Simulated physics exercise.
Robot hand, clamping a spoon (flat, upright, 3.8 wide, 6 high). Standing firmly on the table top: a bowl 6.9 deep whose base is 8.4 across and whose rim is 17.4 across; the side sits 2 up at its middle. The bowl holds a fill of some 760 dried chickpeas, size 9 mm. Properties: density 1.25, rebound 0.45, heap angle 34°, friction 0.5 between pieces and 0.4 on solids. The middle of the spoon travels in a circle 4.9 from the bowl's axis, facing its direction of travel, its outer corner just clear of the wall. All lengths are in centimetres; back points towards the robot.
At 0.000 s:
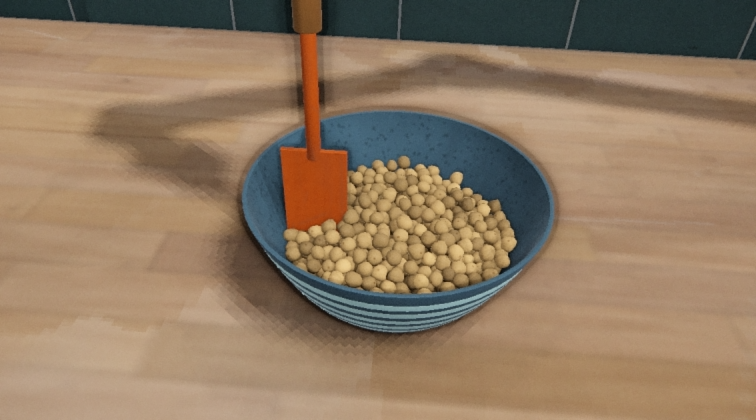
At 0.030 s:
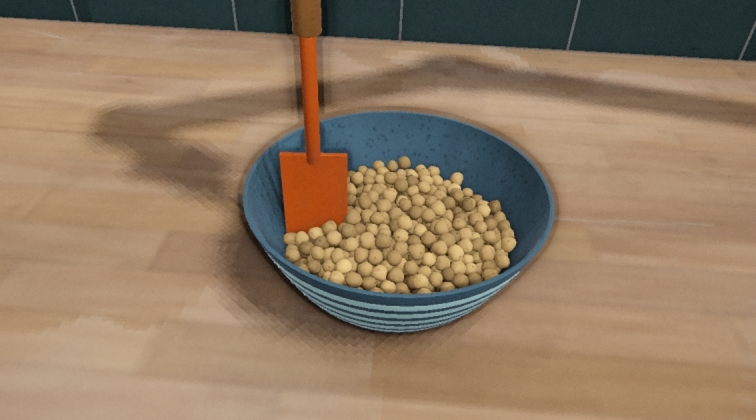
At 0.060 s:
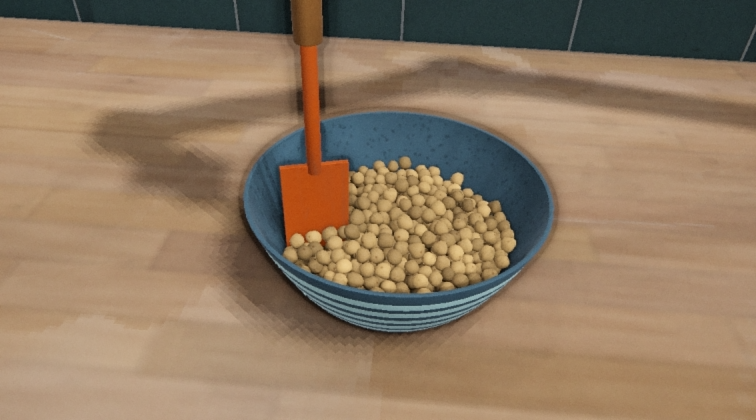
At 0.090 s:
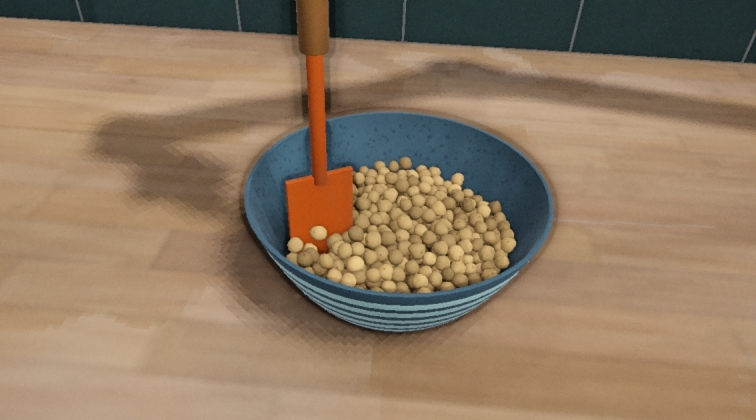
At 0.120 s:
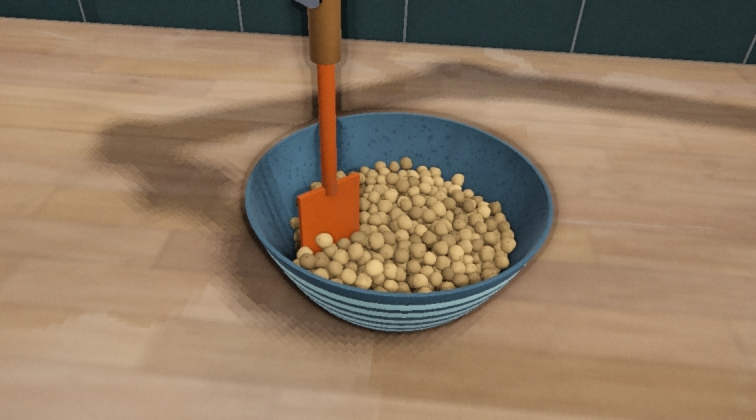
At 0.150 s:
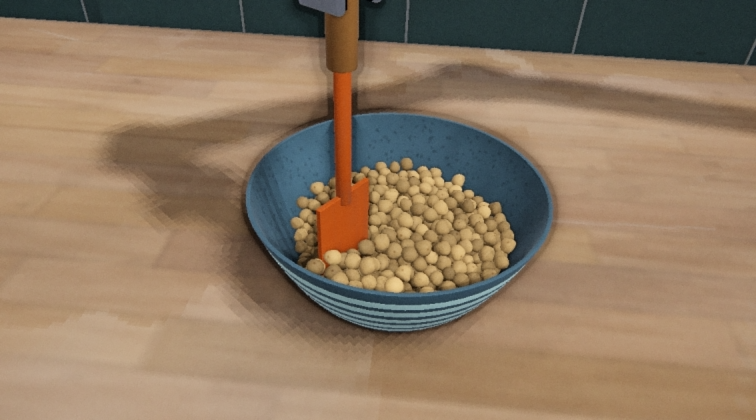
An orange spoon with a brown handle, held upright, starts at the left side of a blue bowl filled with dried chickpeas. It sweeps along the left wall toward the near side and slightly right, turning its blade and pushing chickpeas aside, while the bowl stays still on the wooden table top.
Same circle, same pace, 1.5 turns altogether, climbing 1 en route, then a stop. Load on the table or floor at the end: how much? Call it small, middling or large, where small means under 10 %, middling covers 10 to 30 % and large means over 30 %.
I would call it small.
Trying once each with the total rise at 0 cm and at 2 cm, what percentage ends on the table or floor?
I'd say some 10 per cent, and some 5 per cent.
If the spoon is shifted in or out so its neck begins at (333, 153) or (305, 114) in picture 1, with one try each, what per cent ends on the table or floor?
About 5 and 0 per cent.
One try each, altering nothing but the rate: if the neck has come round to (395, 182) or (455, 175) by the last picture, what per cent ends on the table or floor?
First try: About 15 %; second try: About 20 %.
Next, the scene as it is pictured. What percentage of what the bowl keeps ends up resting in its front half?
Around 50 per cent of what the bowl keeps.
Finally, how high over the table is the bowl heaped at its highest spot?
It reaches some 6.5 cm above the table.
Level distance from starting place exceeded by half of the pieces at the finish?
1 cm.
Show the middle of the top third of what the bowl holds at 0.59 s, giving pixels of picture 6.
Look near (404, 178) for its middle.
By 0.59 s, 246° round, highest piece 9 above the table; 744 in the bowl, 10 on the table or floor, 7 in flight or on the tool.
By 1.03 s, 76° round, highest piece 8 above the table; 722 in the bowl, 37 on the table or floor, 2 in flight or on the tool.
By 1.45 s, 180° round, highest piece 7 above the table; 720 in the bowl, 41 on the table or floor.
By 2.15 s, 180° round, highest piece 7 above the table; 720 in the bowl, 41 on the table or floor.
Final count, 720 in the bowl, 41 on the table or floor. That is 5 % on the table or floor.
